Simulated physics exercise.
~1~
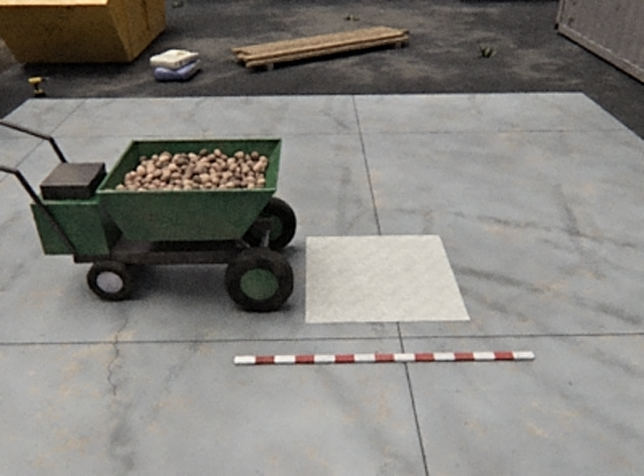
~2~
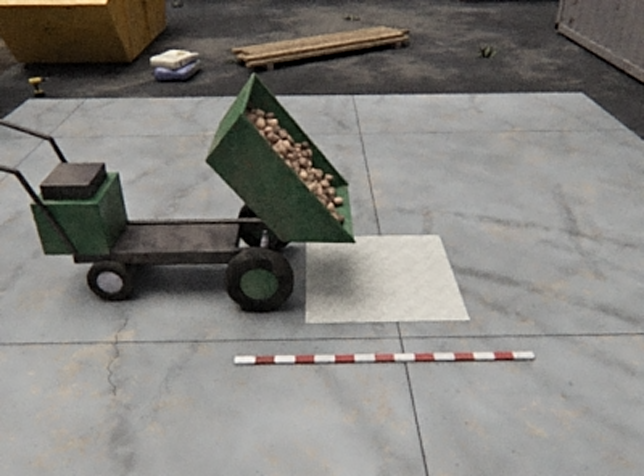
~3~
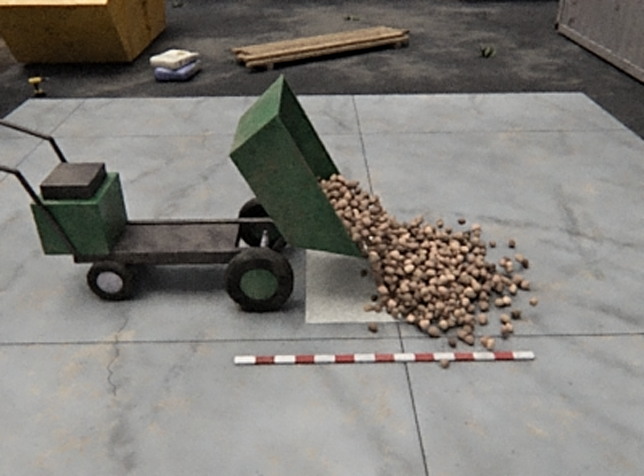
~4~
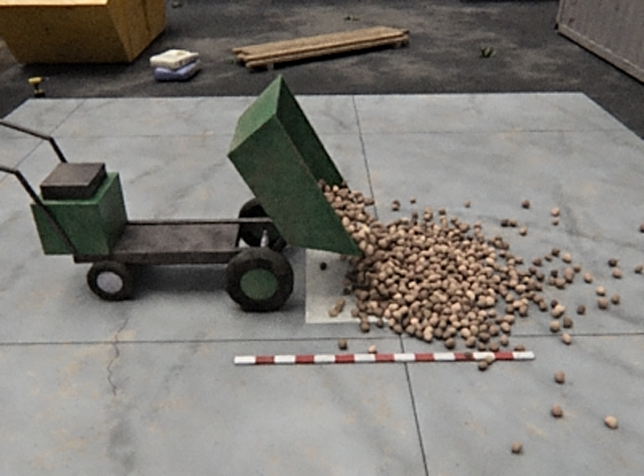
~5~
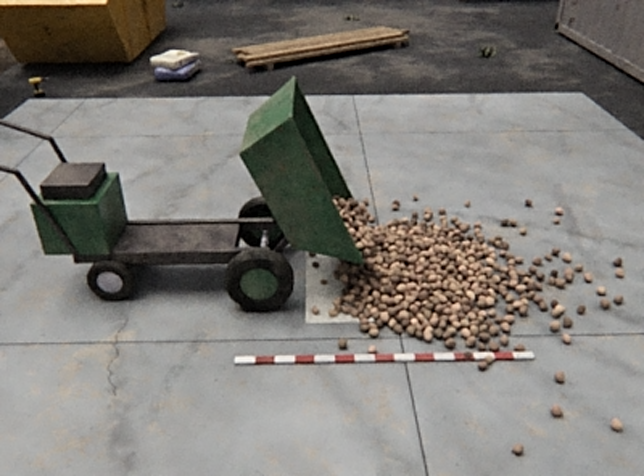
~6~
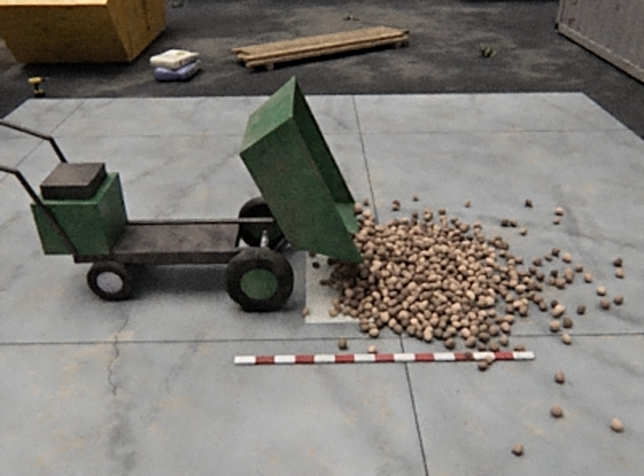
The video shows a green powered barrow tipping its tray of brownish rounded stones forward to the right, spilling them over a pale sheet on grey paving. The tray jerks slightly back and forward, and ends steeply raised beside a broad heap, with stray stones scattered beyond it.
